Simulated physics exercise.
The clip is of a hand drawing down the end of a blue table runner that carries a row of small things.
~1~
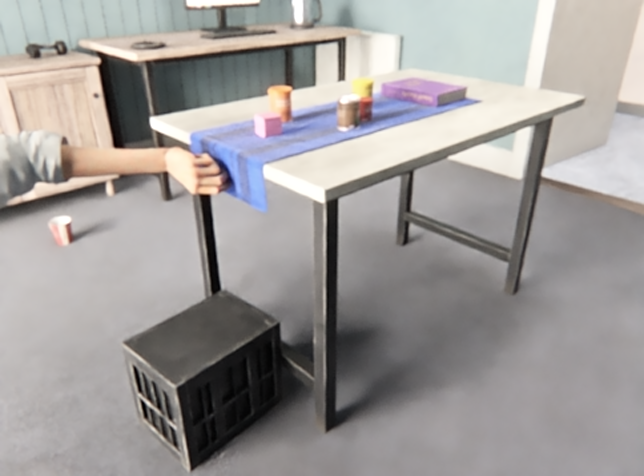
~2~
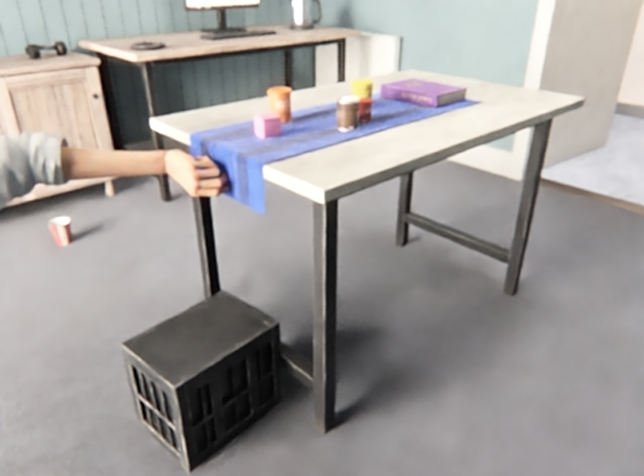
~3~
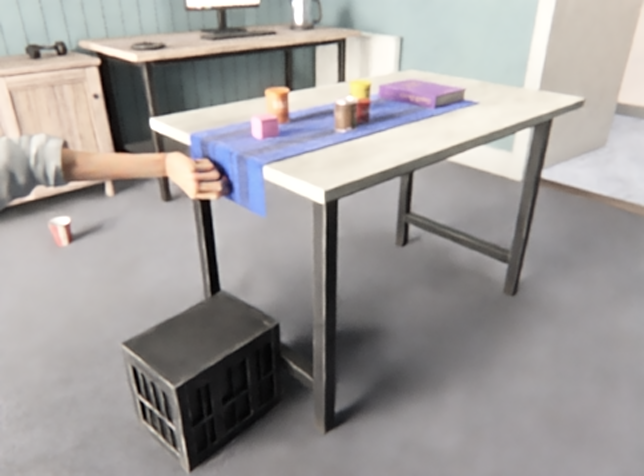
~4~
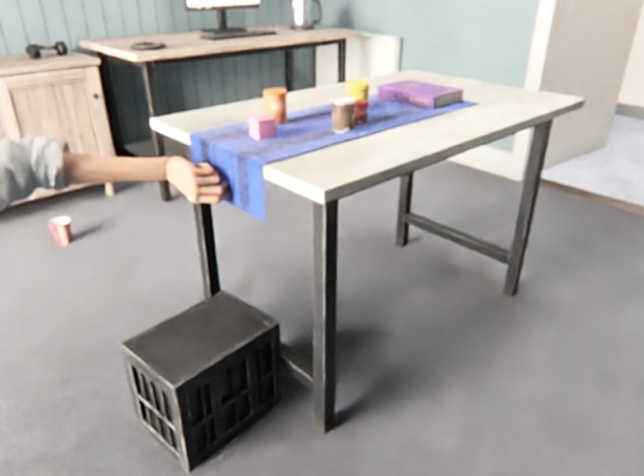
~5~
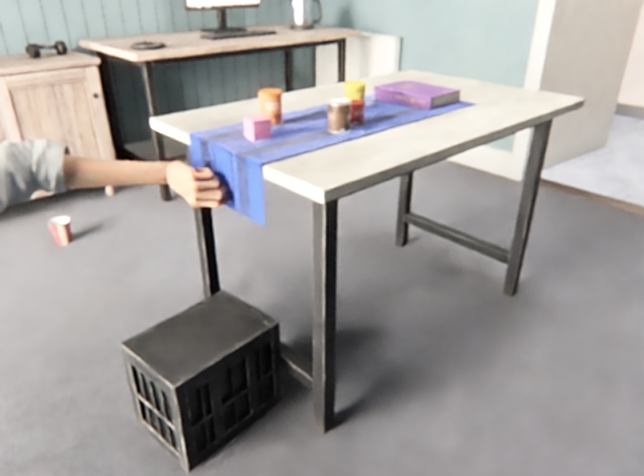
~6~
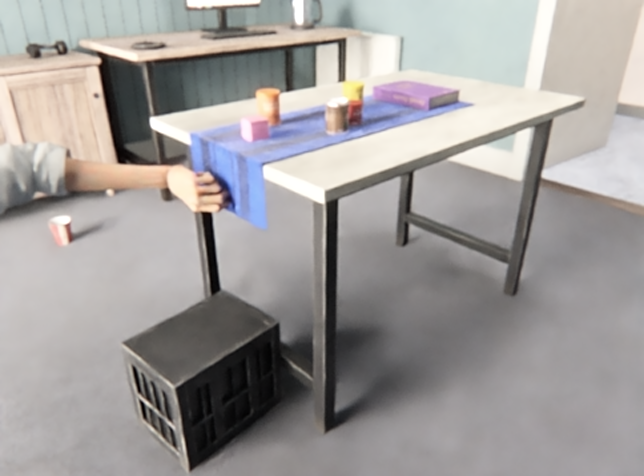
A hand reaching in from the left grips the hanging end of a blue runner on a pale table with dark legs, seen from slightly above in a teal-walled room. The runner carries a pink cube, orange, brown, red and yellow containers and a purple box, with a black crate below. The hand draws the cloth slightly downward, and the small things shift slightly left with it, while the camera stays still.
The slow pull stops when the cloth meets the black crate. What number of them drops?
The count of fallen things is three.
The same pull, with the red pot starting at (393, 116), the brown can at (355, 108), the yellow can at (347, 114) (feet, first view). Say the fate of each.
The red pot remains up, the brown can does not fall, the yellow can remains up.
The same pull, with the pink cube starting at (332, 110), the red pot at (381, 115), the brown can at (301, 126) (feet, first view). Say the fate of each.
The pink cube keeps its place on top, the red pot does not fall, the brown can tumbles off.
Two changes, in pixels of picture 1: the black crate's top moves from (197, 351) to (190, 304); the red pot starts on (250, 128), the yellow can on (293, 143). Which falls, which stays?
The red pot tumbles off, the yellow can falls.
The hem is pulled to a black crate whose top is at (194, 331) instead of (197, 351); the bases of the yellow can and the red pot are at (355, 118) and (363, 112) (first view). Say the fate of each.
The yellow can keeps its place on top; the red pot holds on.
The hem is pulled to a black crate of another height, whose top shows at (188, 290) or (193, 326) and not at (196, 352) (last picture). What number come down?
The count: 1 and 2.
Soon after, hem near (230, 239); all still up.
Then, hem near (232, 288); pink cube and orange can gone.
Further on, hem on the crate; pink cube, orange can and brown can gone.
At rest, hem on the crate; pink cube, orange can and brown can gone. It carries off three.
